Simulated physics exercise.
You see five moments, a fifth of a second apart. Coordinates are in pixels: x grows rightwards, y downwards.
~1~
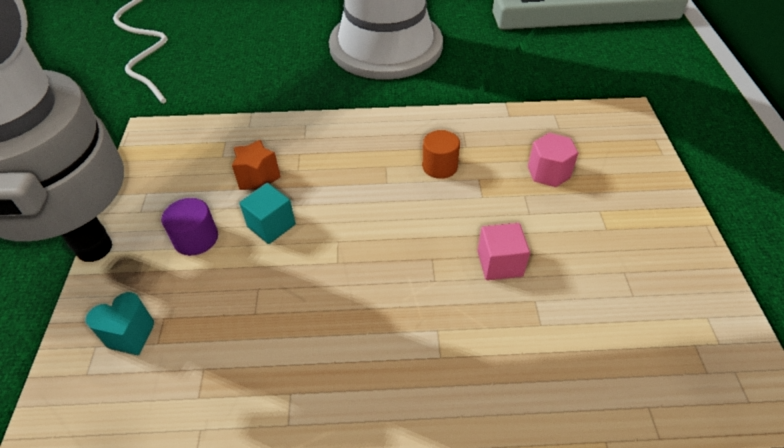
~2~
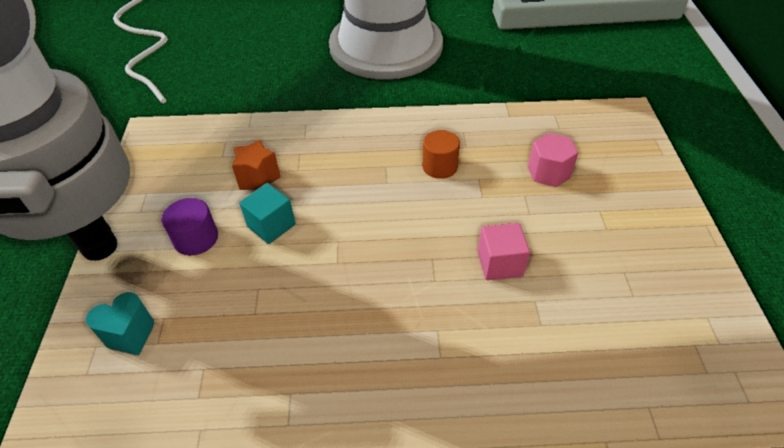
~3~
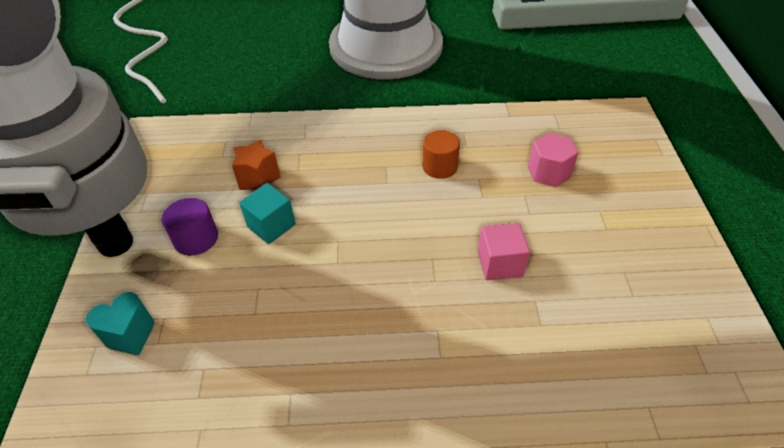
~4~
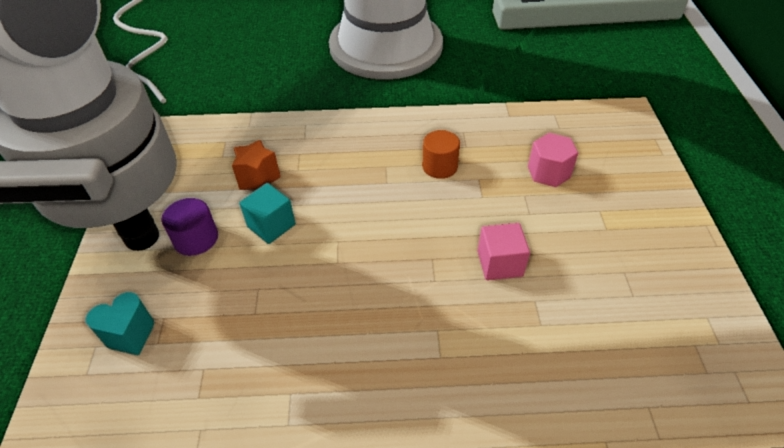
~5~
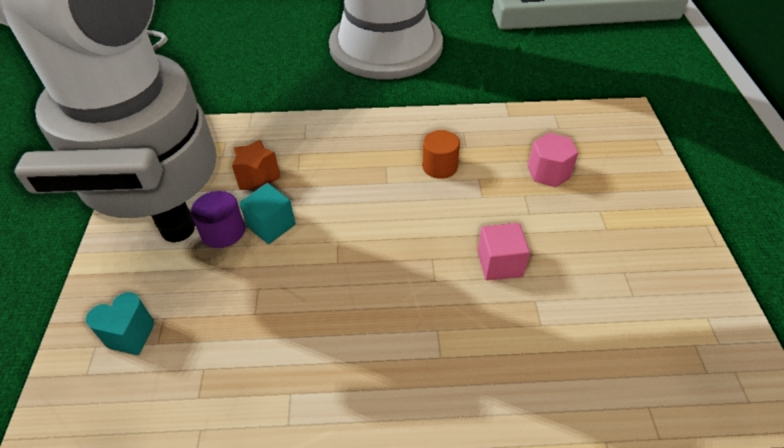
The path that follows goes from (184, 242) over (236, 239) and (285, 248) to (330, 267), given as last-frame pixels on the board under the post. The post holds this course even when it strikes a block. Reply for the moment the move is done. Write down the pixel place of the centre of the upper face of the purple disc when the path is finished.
Roughly at (265, 188).
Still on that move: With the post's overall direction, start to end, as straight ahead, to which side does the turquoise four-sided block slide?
The answer is left.
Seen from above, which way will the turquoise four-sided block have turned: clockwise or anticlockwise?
From above, it turns clockwise.
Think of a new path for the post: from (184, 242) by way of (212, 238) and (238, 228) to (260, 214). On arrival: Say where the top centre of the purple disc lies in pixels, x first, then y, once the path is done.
At pixel (283, 169).
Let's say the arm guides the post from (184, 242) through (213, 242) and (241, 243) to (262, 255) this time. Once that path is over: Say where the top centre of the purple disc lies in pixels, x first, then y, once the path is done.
It is going to be at (258, 191).
What follows on the original path. One third of the way, post at (233, 228); purple disc at (257, 190); turquoise four-sided block at (301, 189), turned 65° clockwise.
Two thirds of the way, post at (283, 236); purple disc at (265, 188); turquoise four-sided block at (308, 187), turned 60° clockwise.
At the end, post at (328, 255); purple disc at (265, 188); orange star-shaped block still; turquoise four-sided block at (308, 187), turned 60° clockwise.
